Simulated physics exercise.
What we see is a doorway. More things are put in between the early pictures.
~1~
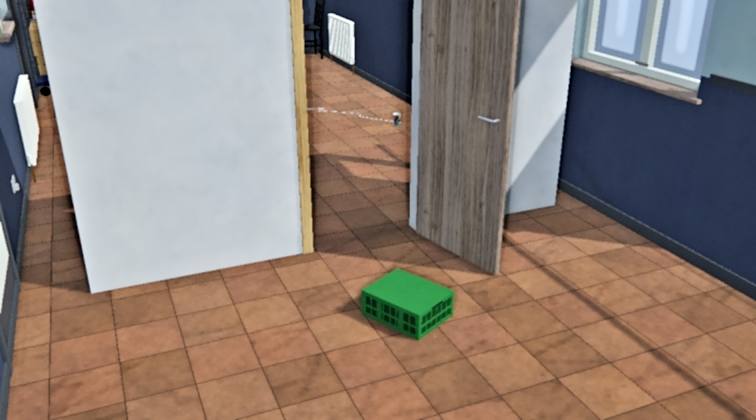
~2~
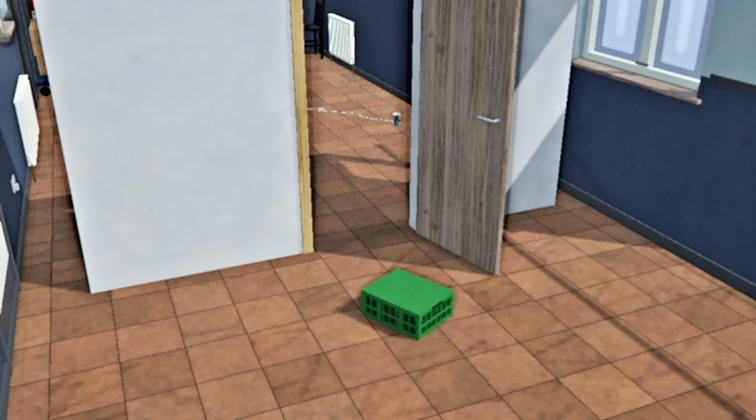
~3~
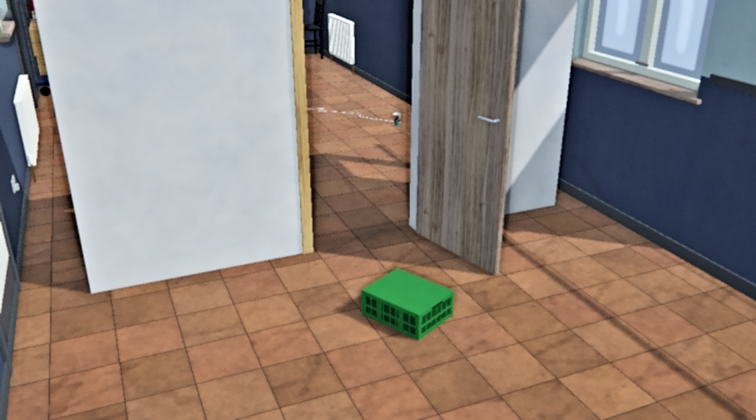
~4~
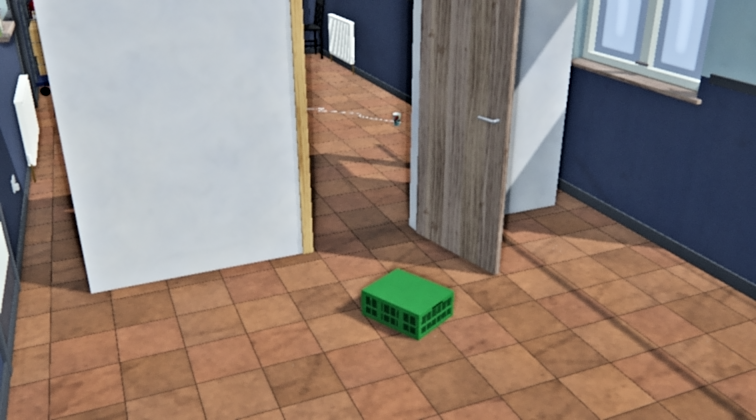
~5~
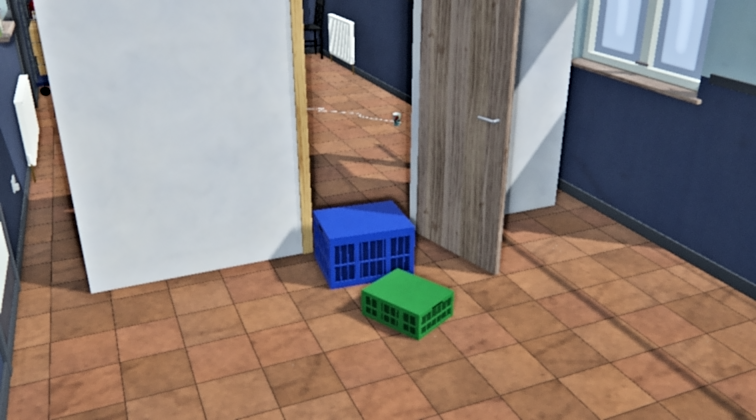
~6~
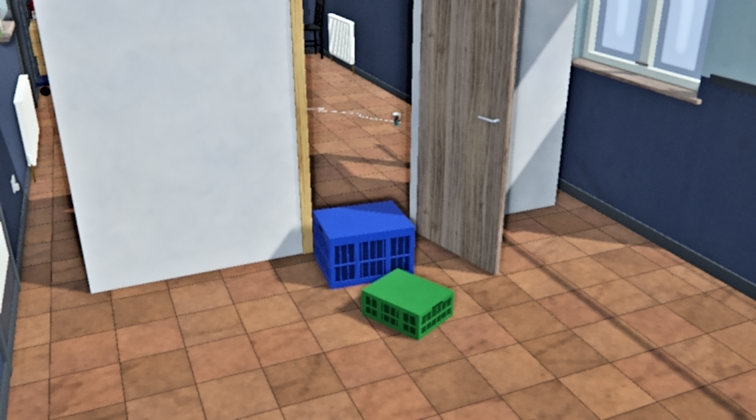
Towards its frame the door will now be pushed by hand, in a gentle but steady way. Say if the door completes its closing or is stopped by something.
My guess is the door will end up still ajar.
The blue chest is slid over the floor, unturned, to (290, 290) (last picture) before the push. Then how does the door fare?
Then it swings home.
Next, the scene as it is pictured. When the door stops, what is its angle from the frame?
Roughly 60 degrees open.
Then, 0.40 s later than the last frame, door at 95°.
Then, 0.70 s later than the last frame, door at 80°.
Then, 1.00 s later than the last frame, door at 63°.
When it is over, door at 62°; both as before. End places, in pixels of the last picture, blue chest near (361, 243).
